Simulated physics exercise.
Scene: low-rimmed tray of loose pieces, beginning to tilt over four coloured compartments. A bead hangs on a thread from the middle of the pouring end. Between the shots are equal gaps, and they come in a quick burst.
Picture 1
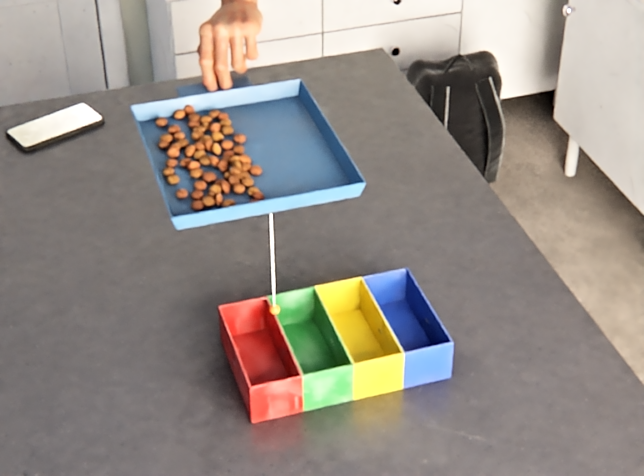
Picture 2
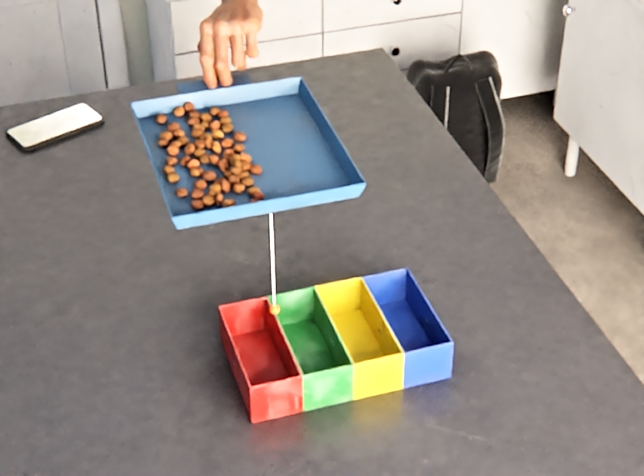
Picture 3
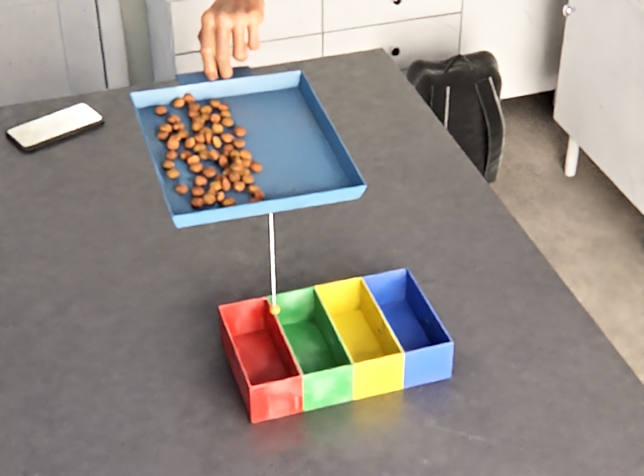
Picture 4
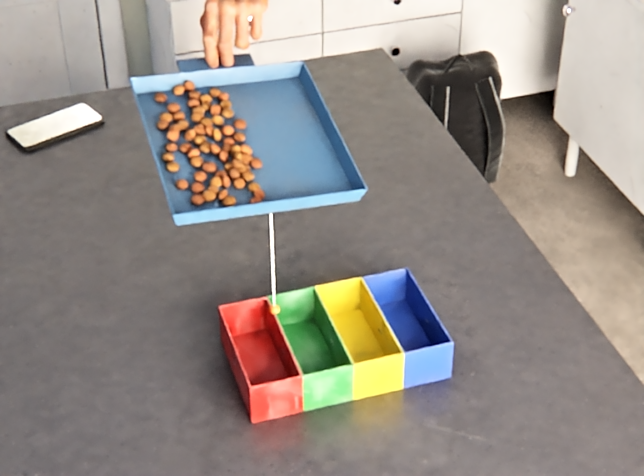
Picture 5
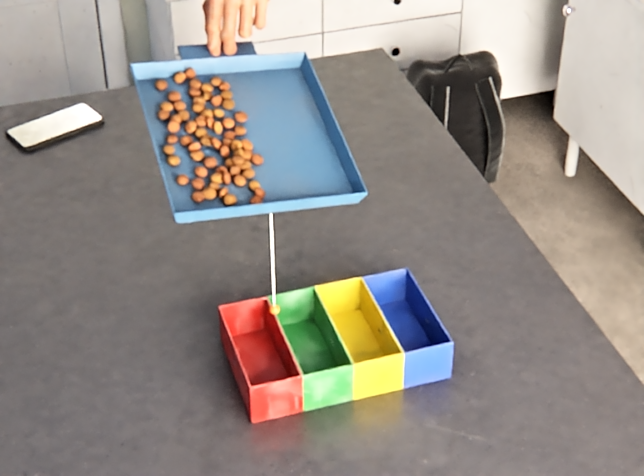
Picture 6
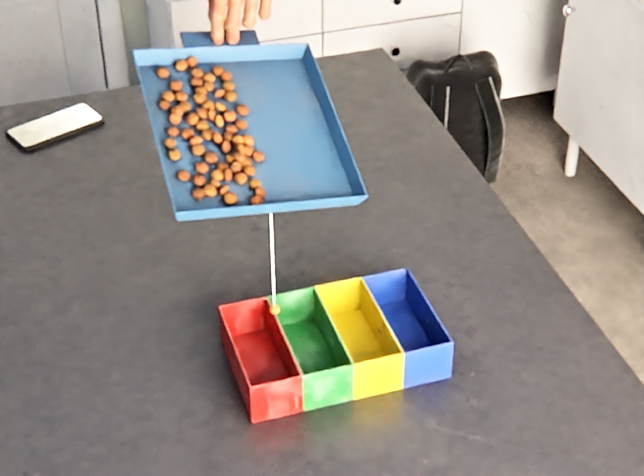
On a dark grey tabletop, a low-rimmed blue tray of small brown pieces sits level above red, green, yellow and blue compartments, a hand at its far edge. The hand gradually raises that edge, and the tray slants toward the compartments, its near right corner lowest, while the pieces stay bunched at left.
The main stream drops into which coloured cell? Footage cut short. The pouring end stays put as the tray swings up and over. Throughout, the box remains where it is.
It drops into the yellow cell.
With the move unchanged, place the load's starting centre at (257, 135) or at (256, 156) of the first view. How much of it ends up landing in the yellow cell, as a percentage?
Share in order: Roughly 60 %, 70 %.
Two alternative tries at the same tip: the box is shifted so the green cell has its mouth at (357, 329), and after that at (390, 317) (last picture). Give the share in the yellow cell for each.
Close to 10 in a hundred, then close to 0 in a hundred.
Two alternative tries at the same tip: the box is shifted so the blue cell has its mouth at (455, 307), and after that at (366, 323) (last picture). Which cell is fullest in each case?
First place: The green one; second place: The blue cell.
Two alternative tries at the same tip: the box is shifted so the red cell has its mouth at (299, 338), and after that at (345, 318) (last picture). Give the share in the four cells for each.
Estimates in order: 100 percent, 80 percent.
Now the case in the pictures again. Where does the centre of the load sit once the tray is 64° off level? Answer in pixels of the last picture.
Centre estimate: (313, 200).
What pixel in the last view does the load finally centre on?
Somewhere around (355, 353) in the last picture.
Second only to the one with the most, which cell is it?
It is that green cell.
Just after the last frame, tray tipped steeply; the larger part on the tray; about a tenth falling or outside the box.
A moment on, tray tipped past a quarter turn; about a tenth on the tray; roughly a third in the yellow cell; roughly a quarter in the green cell; about a tenth in the blue cell; roughly a quarter falling or outside the box.
Further on, tray tipped past a quarter turn; roughly two thirds in the yellow cell; roughly a third in the green cell; about a tenth in the blue cell; just a few in the red cell; just a few falling or outside the box.
When it is over, tray tipped past a quarter turn; roughly two thirds in the yellow cell; roughly a third in the green cell; about a tenth in the blue cell; just a few in the red cell; just a few outside the box.
